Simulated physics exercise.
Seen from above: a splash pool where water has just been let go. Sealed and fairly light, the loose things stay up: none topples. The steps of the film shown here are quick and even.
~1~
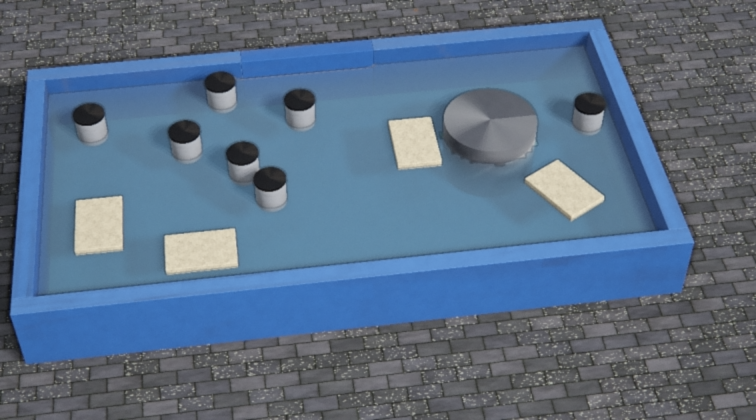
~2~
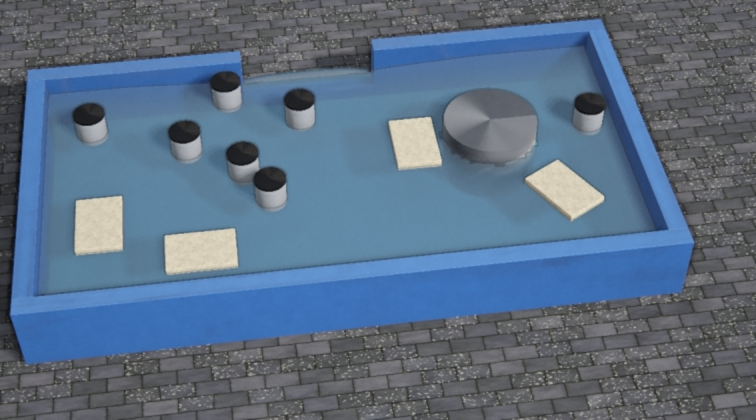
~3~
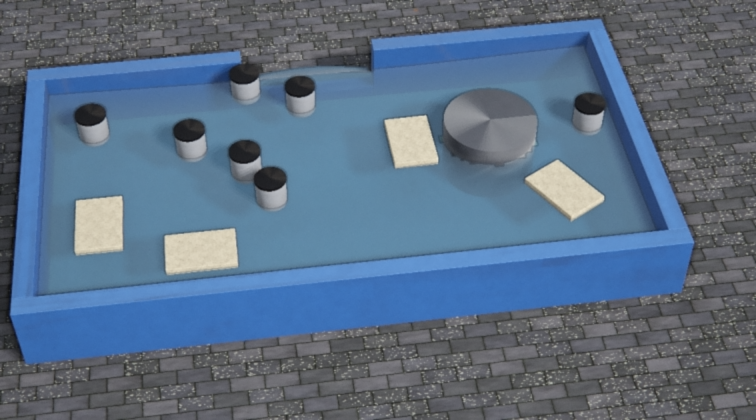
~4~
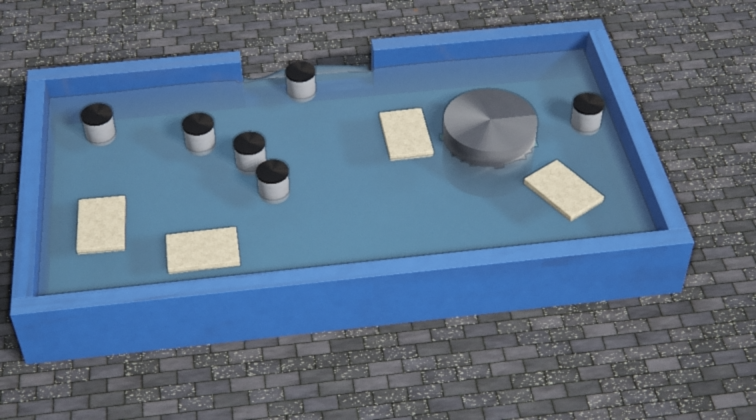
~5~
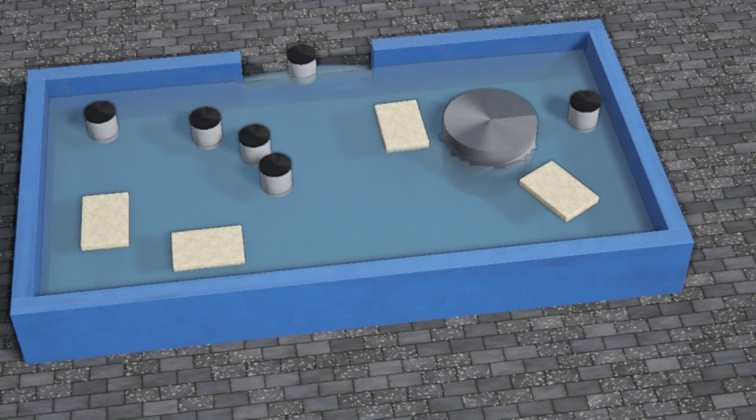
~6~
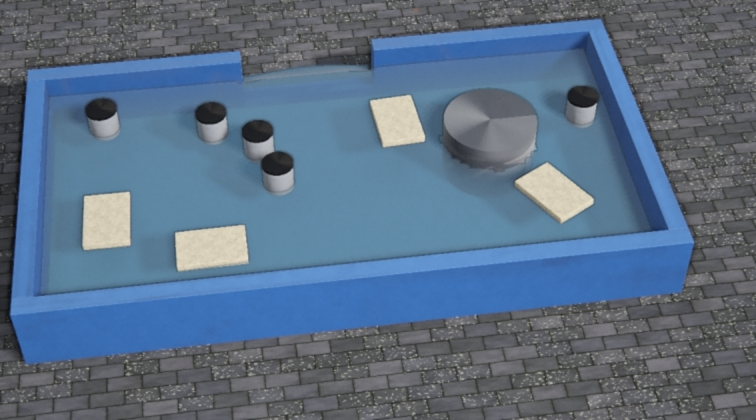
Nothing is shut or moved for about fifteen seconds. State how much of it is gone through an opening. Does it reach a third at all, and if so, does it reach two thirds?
The share will most likely be one third to two thirds.
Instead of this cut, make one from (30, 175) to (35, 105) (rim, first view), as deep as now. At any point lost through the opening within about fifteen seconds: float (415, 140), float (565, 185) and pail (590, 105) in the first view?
Same order as asked: Never leaves, never leaves, never leaves.
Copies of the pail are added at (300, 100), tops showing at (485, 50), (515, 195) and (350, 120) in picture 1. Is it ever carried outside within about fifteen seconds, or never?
Sure - one by one that's out of the room, then in the room, then out of the room.
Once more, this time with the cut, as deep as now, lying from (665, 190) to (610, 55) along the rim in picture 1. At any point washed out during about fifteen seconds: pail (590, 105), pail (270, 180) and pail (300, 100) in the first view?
Lost, lost, lost.
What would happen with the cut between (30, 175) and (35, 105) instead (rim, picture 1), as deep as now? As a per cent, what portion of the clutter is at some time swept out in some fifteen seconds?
About 70 %.
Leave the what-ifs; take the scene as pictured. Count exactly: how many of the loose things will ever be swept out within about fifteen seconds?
The count is 6.
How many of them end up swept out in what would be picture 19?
Count: 5.
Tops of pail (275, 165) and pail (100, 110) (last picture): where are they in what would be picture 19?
(291, 97) and (144, 105), give or take.
A moment on, 2 of 11 are out; 9 afloat.
Next, 5 of 11 are out; 6 afloat.
Later, 6 of 11 are out; 5 afloat.
In the end, 6 of 11 are out; 4 afloat.
